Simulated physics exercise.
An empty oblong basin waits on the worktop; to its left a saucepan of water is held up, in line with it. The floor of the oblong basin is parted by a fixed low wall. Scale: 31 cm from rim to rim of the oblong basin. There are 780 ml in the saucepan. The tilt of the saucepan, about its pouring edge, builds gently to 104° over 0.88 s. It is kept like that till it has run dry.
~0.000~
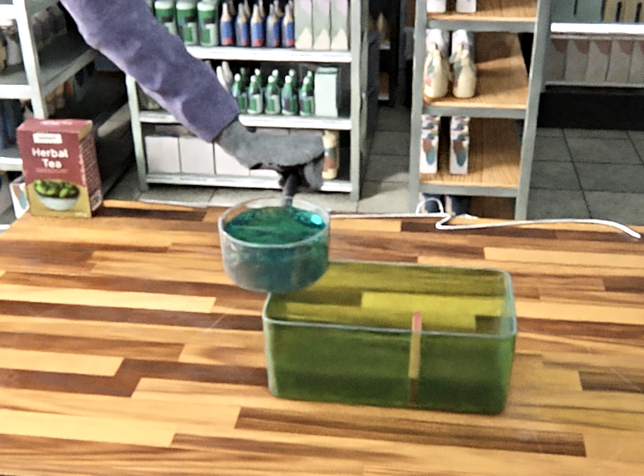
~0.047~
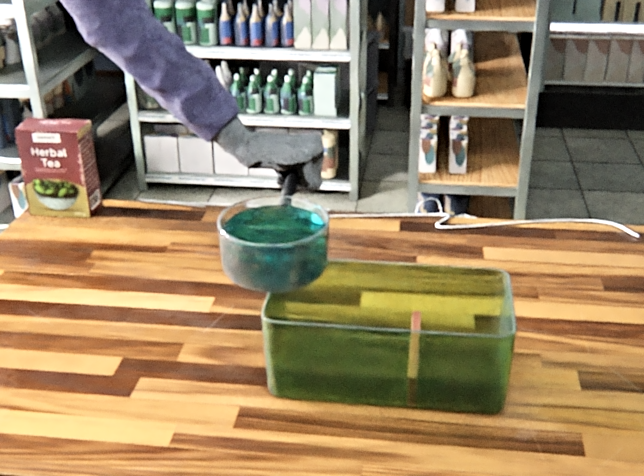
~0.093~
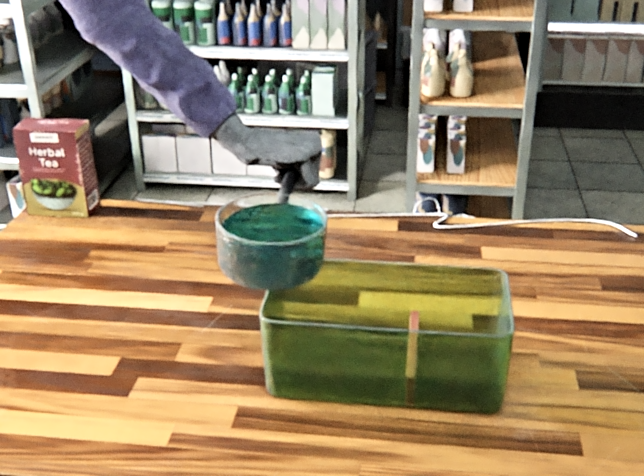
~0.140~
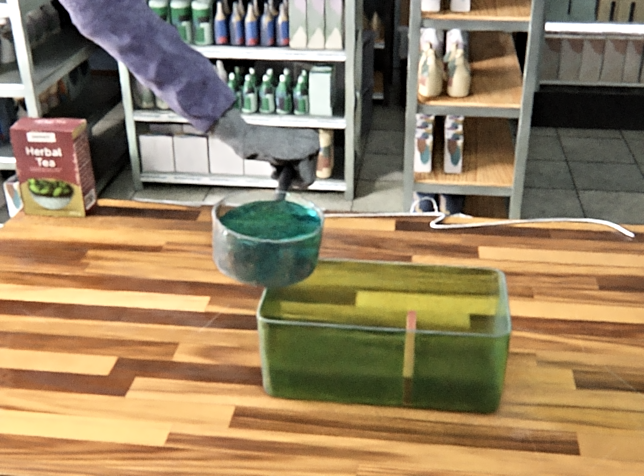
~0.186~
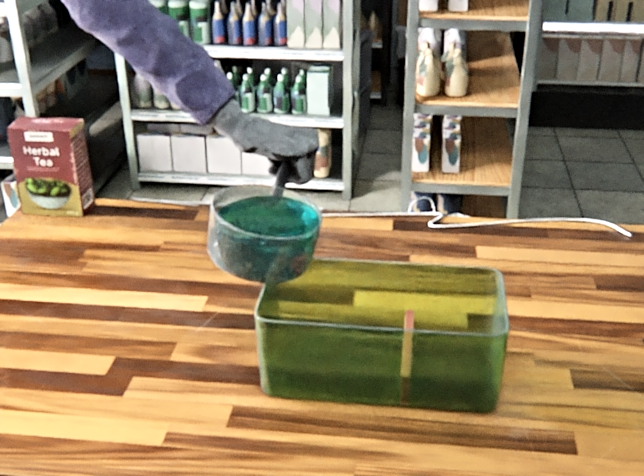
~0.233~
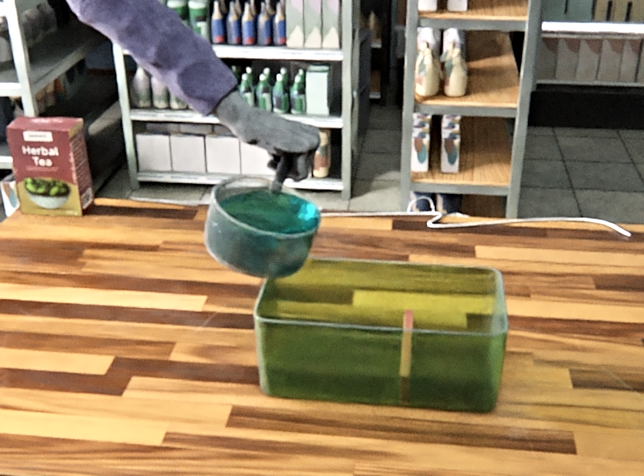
At first, a gloved hand in a purple sleeve holds a saucepan of blue-green water level above a wooden worktop, to the left of an empty oblong green basin. The saucepan then begins to lean slightly toward the basin, and its tilt gradually grows to a modest angle while the basin stays put.
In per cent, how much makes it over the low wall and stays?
Roughly 41 per cent is past the wall.
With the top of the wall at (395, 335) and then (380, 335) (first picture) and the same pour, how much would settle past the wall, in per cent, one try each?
First 75, then 90 per cent.
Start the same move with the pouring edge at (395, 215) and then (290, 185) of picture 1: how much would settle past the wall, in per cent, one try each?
First 65, then 5 per cent.
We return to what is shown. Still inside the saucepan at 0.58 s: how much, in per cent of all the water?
Some 48 per cent.
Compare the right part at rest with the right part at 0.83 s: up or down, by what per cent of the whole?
It goes down by about 4.
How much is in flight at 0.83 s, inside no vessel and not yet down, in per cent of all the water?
About 12 per cent.
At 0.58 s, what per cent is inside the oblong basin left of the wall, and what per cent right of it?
Near 12 on the left, 0 on the right.
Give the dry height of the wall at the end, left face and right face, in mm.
Some 30 mm on the left and 28 mm on the right.
Then, 0.58 s in, the tilt is 76° and 49 per cent is still to pour, 12 is left of the wall and 0 right of it.
Then, 0.83 s in, the tilt is 103° and 7 per cent is still to pour, 37 is left of the wall and 45 right of it.
Then, 1.09 s in, the tilt is 104° and 0 per cent is still to pour, 56 is left of the wall and 41 right of it.
Then, 1.38 s in, the tilt is 104° and 0 per cent is still to pour, 57 is left of the wall and 41 right of it.
Finally, 57 per cent lies left of the wall, 41 right of it and 2 outside.
